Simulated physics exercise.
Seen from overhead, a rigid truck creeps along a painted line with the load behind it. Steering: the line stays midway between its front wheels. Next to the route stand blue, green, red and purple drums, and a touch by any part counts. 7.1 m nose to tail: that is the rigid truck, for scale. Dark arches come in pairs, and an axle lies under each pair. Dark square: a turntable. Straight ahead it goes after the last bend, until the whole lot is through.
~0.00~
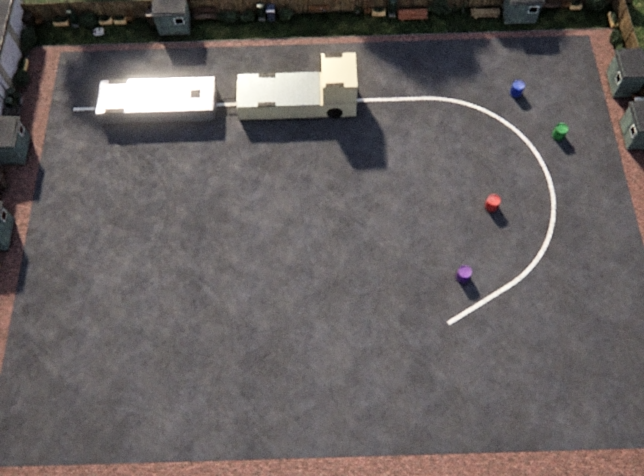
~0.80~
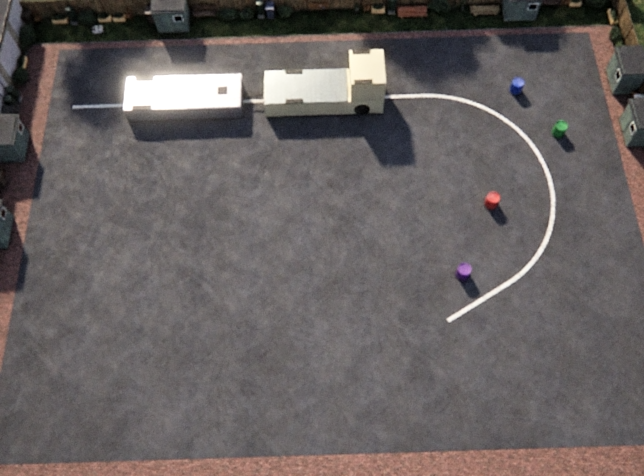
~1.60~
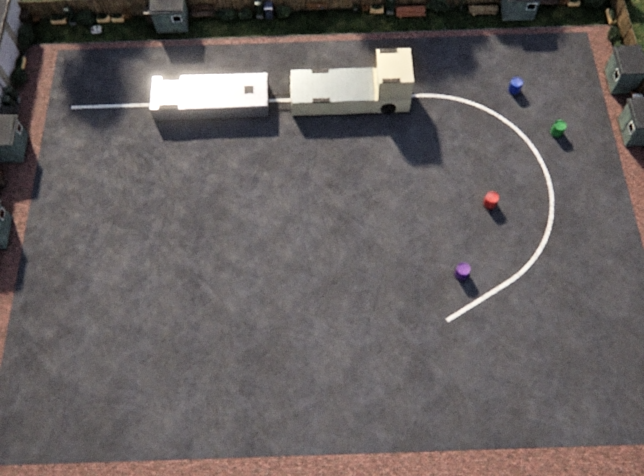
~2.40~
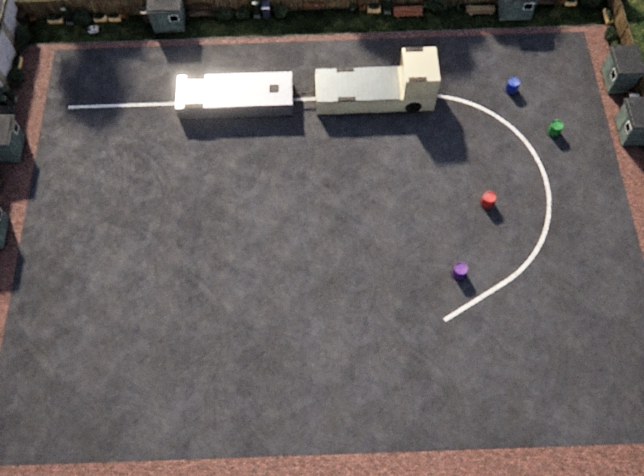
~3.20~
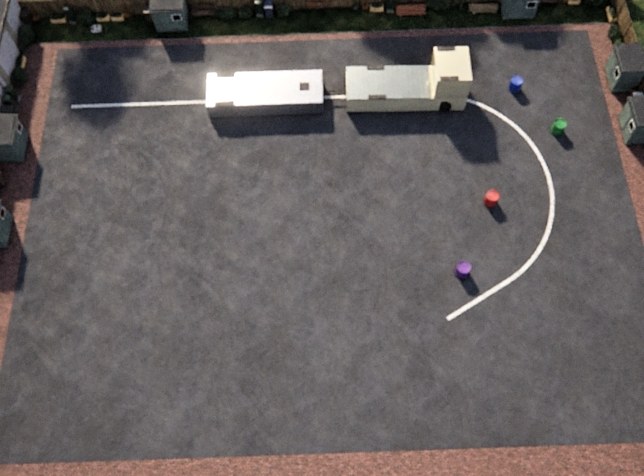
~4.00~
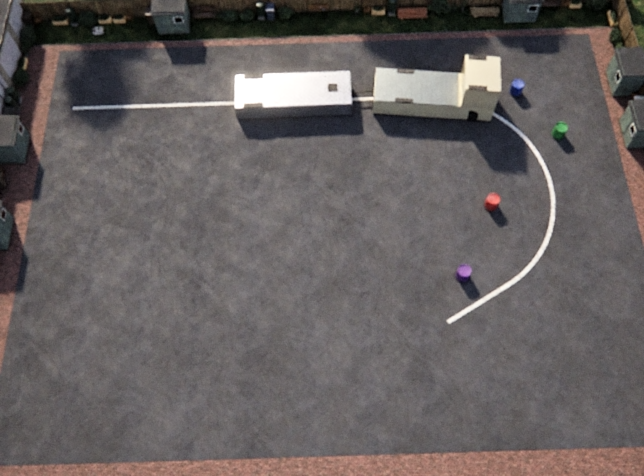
A pale truck pulls a trailer rightward along a white line and begins turning near coloured drums.
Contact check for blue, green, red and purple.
Blue clear, green contact, red contact, purple contact.
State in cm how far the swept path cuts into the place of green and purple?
Green: 20; purple: 160.
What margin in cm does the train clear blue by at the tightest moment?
To spare - blue 20.
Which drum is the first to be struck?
Green.
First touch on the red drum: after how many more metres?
Distance to contact: Approx. 18.5 m.
By 4.6 s, the last axle is at (275, 90) of the last picture, 5 cm off the line; blue has been passed with 20 cm to spare.
By 6.0 s, the last axle is at (318, 88) of the last picture, 5 cm off the line; the rigid truck has hit green.
By 11.9 s, the last axle is at (466, 121) of the last picture, 220 cm off the line; the rigid truck has hit purple.
By 13.0 s, the last axle is at (482, 137) of the last picture, 265 cm off the line; the trailer has hit red.
By 20.2 s, the last axle is at (409, 322) of the last picture, 85 cm off the line; 3 of 4 struck in all.
